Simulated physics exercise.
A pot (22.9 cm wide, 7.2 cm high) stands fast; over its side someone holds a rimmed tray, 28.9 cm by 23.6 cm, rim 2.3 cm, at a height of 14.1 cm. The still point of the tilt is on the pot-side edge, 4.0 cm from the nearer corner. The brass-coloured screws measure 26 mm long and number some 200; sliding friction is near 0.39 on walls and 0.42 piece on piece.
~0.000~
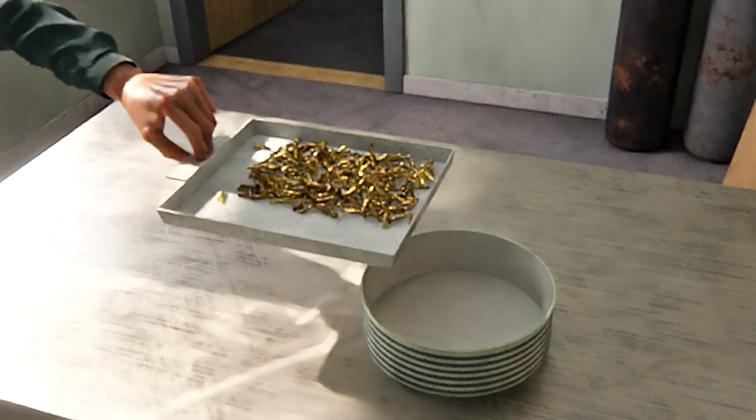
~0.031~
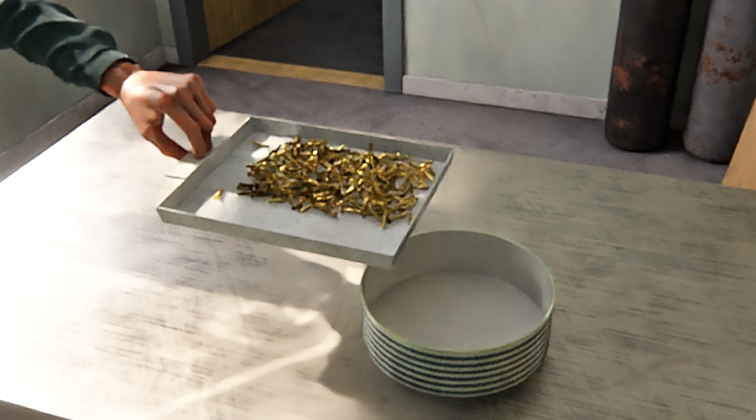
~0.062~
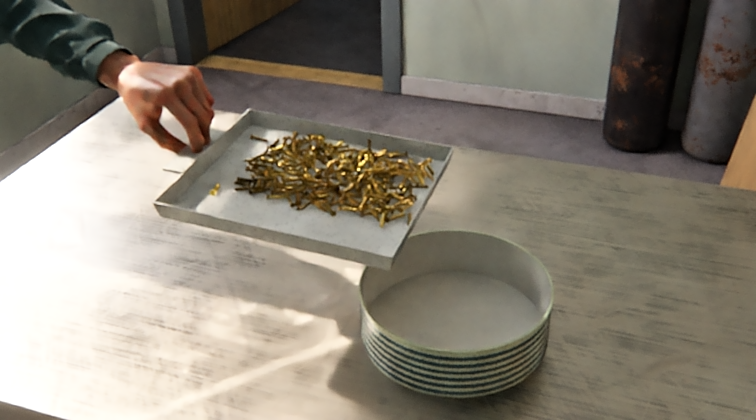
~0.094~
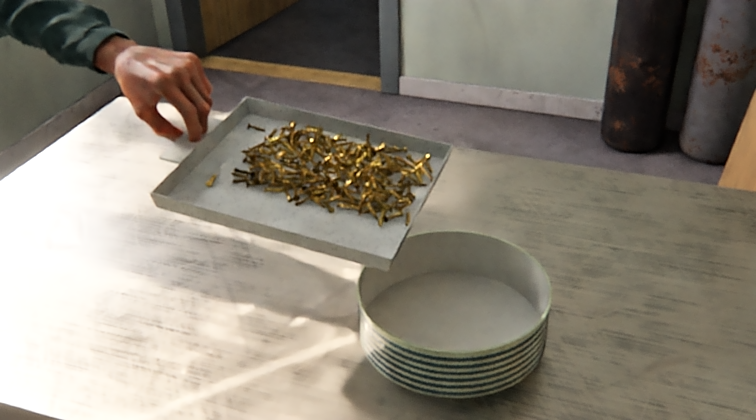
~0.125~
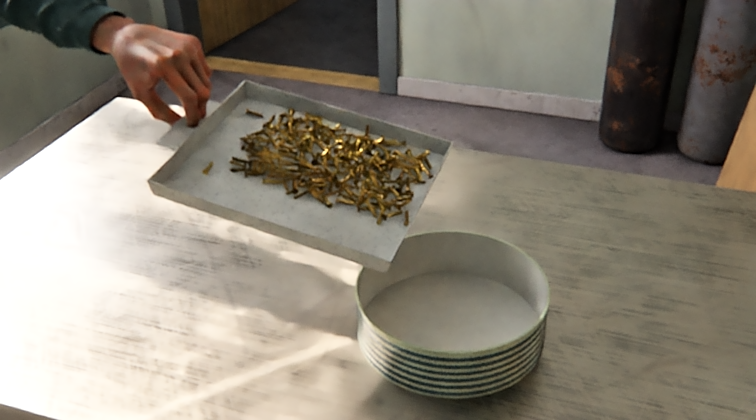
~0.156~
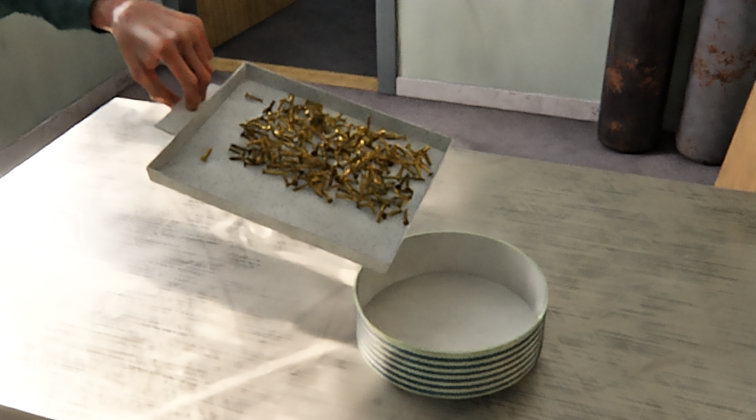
At the start, a hand in a dark green sleeve holds a rimmed grey tray of brass-coloured screws nearly level beside a round, ridged pot on a table. The hand then raises the tray's left end, slightly and then more steeply, leaving it slanting down toward the pot with the screws still on it.
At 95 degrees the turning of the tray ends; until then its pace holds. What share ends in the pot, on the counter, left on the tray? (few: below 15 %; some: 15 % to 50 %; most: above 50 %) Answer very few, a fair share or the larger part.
In the pot: The larger part; on the counter: Very few; left on the tray: Very few.
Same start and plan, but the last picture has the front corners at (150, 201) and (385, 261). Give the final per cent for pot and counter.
Pot 20, counter 80.
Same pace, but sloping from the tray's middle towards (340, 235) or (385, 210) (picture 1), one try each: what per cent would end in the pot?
Some 35 and 85 per cent.
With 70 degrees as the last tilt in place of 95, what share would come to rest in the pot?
Then about 70 per cent.
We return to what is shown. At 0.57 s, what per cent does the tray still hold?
Roughly 90 per cent.
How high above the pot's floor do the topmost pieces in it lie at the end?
Roughly 3.0 cm.
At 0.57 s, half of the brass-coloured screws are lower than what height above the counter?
About 18 cm.
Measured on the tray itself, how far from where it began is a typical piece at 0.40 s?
About 3 cm.
After 0.40 s, tilt 55 degrees; the tray holds 100 %, the pot 0 %.
Then, at 0.57 s, tilt 83 degrees; the tray holds 90 %, the pot 0 %.
Then, at 0.86 s, tilt 95 degrees; the tray holds 0 %, the pot 90 %.
At rest (1.6 s), pot 90 %, counter 10 %, tray 0 %.
